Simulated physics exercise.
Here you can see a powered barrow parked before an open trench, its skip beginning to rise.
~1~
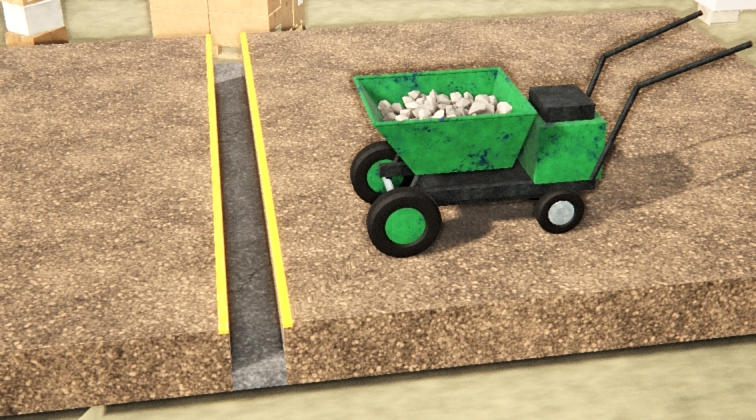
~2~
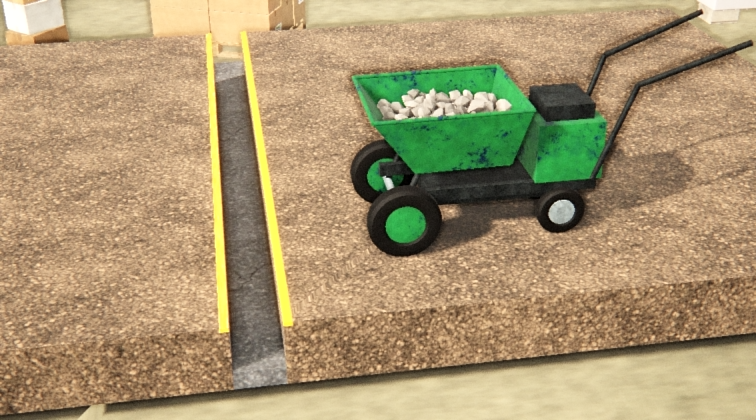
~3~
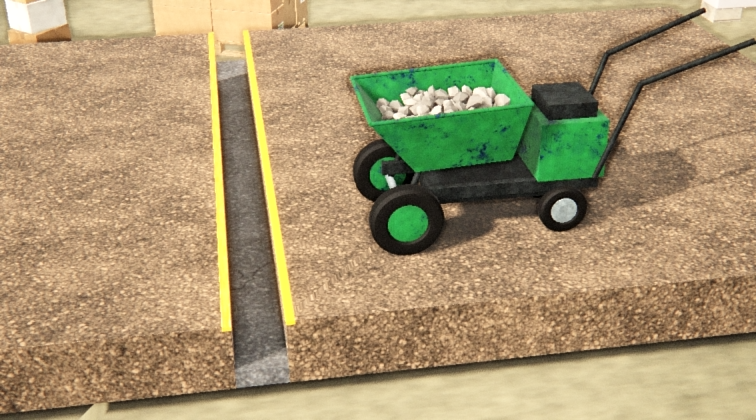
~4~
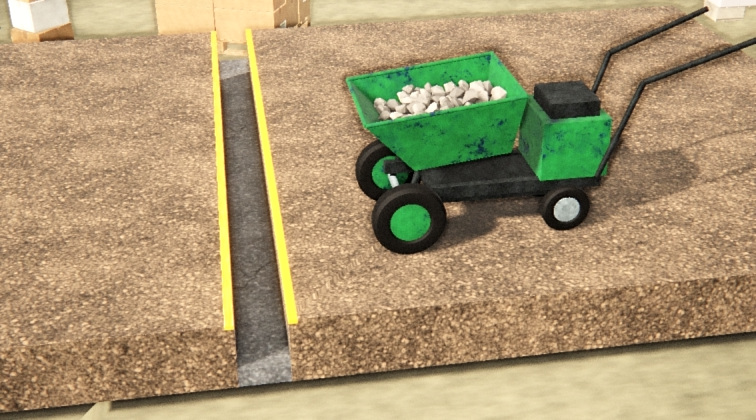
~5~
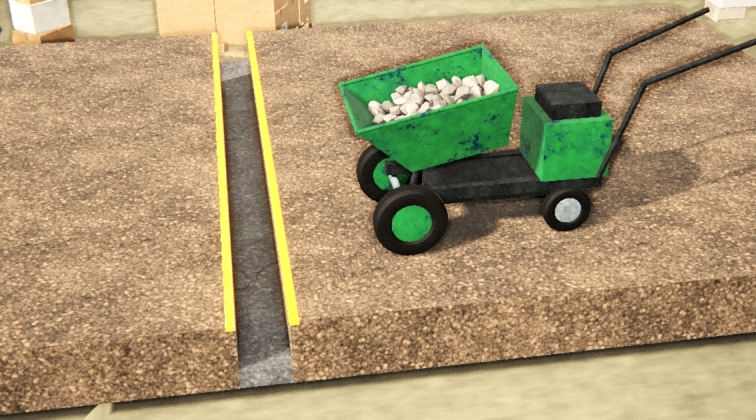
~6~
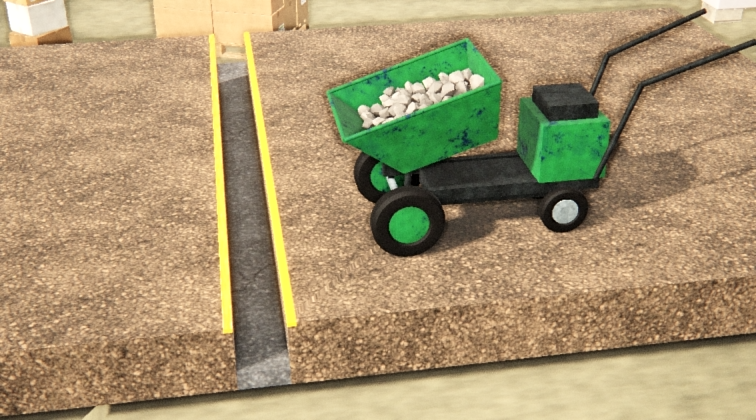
On a slab of brown gravelly ground, a green powered barrow loaded with pale stones stood to the right of a narrow trench edged in yellow, then its skip slowly tilted toward the left.
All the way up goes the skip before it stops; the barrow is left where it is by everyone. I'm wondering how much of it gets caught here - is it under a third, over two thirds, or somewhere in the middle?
Watching it, what goes in is in excess of two thirds of the load.
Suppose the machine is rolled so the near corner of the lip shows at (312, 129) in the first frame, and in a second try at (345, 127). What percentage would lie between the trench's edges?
The first gives close to 10 per cent and the second 80 per cent.
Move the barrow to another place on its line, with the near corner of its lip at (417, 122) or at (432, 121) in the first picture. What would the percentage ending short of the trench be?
About 30 percent at the first place and about 40 percent at the second.
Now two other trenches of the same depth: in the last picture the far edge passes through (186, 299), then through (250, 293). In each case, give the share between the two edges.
90 %, then 60 %.
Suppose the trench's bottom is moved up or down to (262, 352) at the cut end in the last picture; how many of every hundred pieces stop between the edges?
70 %, roughly.
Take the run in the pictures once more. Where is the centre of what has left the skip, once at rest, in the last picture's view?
Around (256, 261), give or take.
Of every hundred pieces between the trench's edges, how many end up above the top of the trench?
About 5 in a hundred.
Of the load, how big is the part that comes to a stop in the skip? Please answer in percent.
My estimate is about 5 per cent.
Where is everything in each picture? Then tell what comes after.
In the first picture, lip of the skip (375, 125), level; top of the load (452, 112), broken stones; first edge of the trench (283, 290); far edge (222, 296), the trench under half as wide as the skip, and about as deep as wide.
In the second picture, lip of the skip (374, 124), level; top of the load (451, 110).
In the third picture, lip of the skip (371, 125), tipped barely; top of the load (449, 107).
In the fourth picture, lip of the skip (366, 127), tipped a little; top of the load (461, 103).
In the fifth picture, lip of the skip (358, 132), tipped a little; top of the load (454, 100).
In the sixth picture, lip of the skip (345, 140), tipped clearly; top of the load (453, 99); first edge of the trench (287, 289); far edge (226, 295).
Just after the last frame, skip tipped steeply; every one in the skip.
A moment on, skip tipped right over; the larger part in the skip; just a few short of the trench; roughly a quarter in or heaped over the trench; just a few falling.
Further on, skip tipped right over; about a tenth in the skip; about a tenth short of the trench; the larger part in or heaped over the trench; just a few beyond it.
When it is over, skip tipped right over; just a few in the skip; about a tenth short of the trench; the larger part in or heaped over the trench; just a few beyond it.
